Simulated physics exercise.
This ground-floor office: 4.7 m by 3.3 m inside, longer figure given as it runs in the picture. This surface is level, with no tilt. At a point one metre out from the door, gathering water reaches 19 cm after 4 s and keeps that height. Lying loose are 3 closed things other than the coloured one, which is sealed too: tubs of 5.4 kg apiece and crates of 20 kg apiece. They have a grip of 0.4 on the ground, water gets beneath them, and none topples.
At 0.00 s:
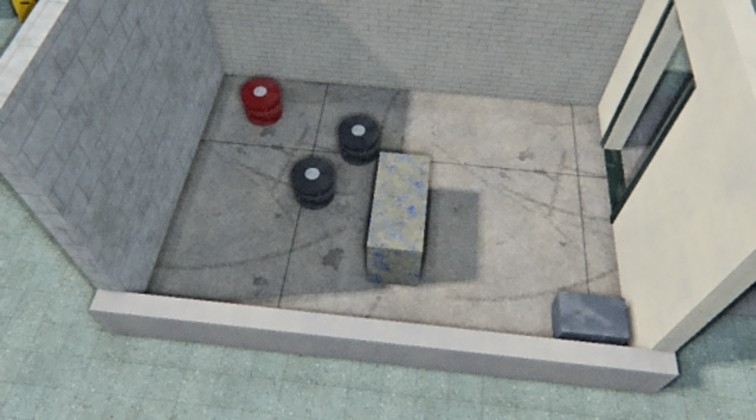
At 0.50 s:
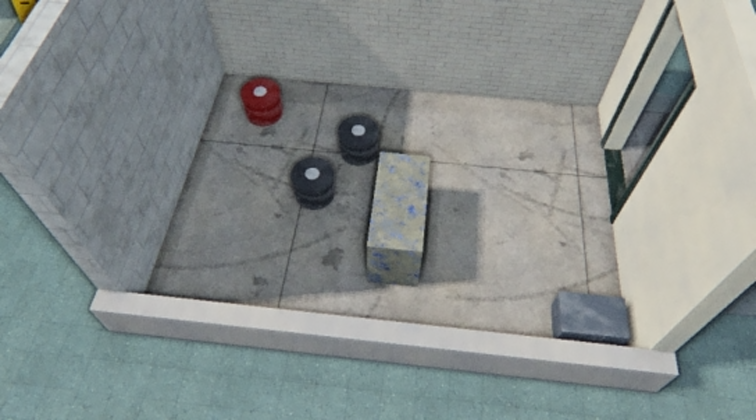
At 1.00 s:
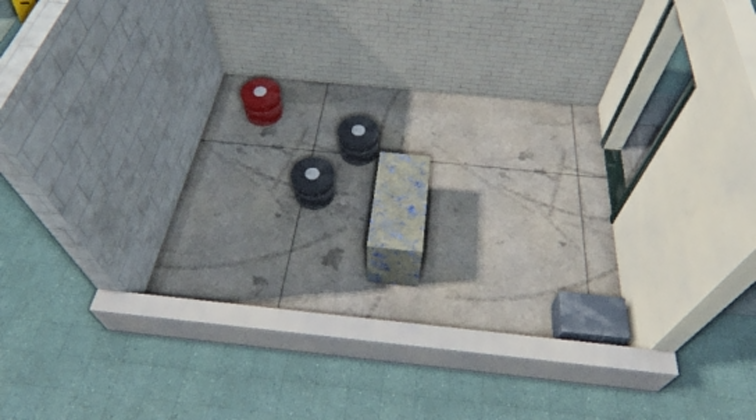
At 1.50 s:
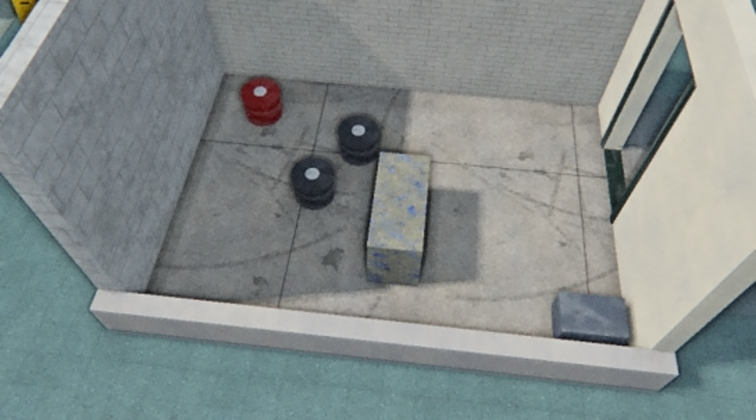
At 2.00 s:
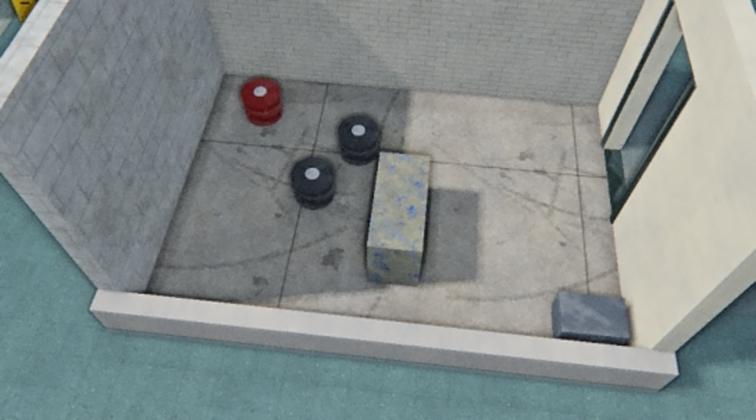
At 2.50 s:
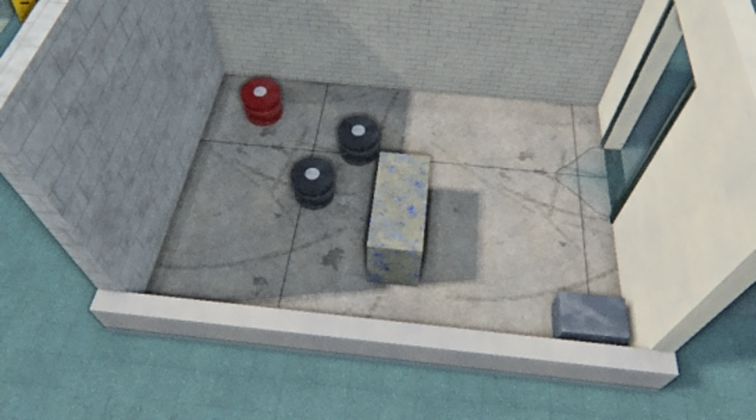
In a walled room with an open top, a red tub, two black tubs and some boxes stayed still as greenish water covered the paving outside, then a little crept in at the right doorway.
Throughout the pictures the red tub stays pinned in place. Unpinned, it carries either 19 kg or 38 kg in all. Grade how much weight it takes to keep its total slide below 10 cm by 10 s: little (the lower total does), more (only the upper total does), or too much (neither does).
Grade: Little.
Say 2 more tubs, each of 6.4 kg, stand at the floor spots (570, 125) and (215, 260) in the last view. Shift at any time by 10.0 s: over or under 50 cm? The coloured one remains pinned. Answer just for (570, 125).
It is short of it.
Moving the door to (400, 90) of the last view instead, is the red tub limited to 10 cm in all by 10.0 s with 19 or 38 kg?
Then the lighter mass suffices.
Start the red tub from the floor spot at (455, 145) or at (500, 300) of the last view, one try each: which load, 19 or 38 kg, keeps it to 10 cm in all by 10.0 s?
Log: Try 1 the lighter pick works; try 2 the lighter pick works.
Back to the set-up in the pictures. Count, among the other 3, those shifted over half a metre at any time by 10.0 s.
I get 1.
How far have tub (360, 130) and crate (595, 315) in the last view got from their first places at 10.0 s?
One is off by 250 cm, the other by 0 cm, in the order asked.
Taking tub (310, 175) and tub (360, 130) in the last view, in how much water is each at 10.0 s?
Around 4 cm and 11 cm.
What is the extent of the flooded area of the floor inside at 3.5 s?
I'd estimate close to 2.5 m2.
After 3.5 s the red tub would be 0 cm from its start with 19 kg and 0 cm from its start with 38 kg; 0 cm of water round it then.
After 4.5 s the red tub would be 0 cm from its start with 19 kg and 0 cm from its start with 38 kg; 0 cm of water round it then.
After 7.0 s the red tub would be 0 cm from its start with 19 kg and 0 cm from its start with 38 kg; 4 cm of water round it then.
After 10.0 s the red tub would be 0 cm from its start with 19 kg and 0 cm from its start with 38 kg; 8 cm of water round it then.
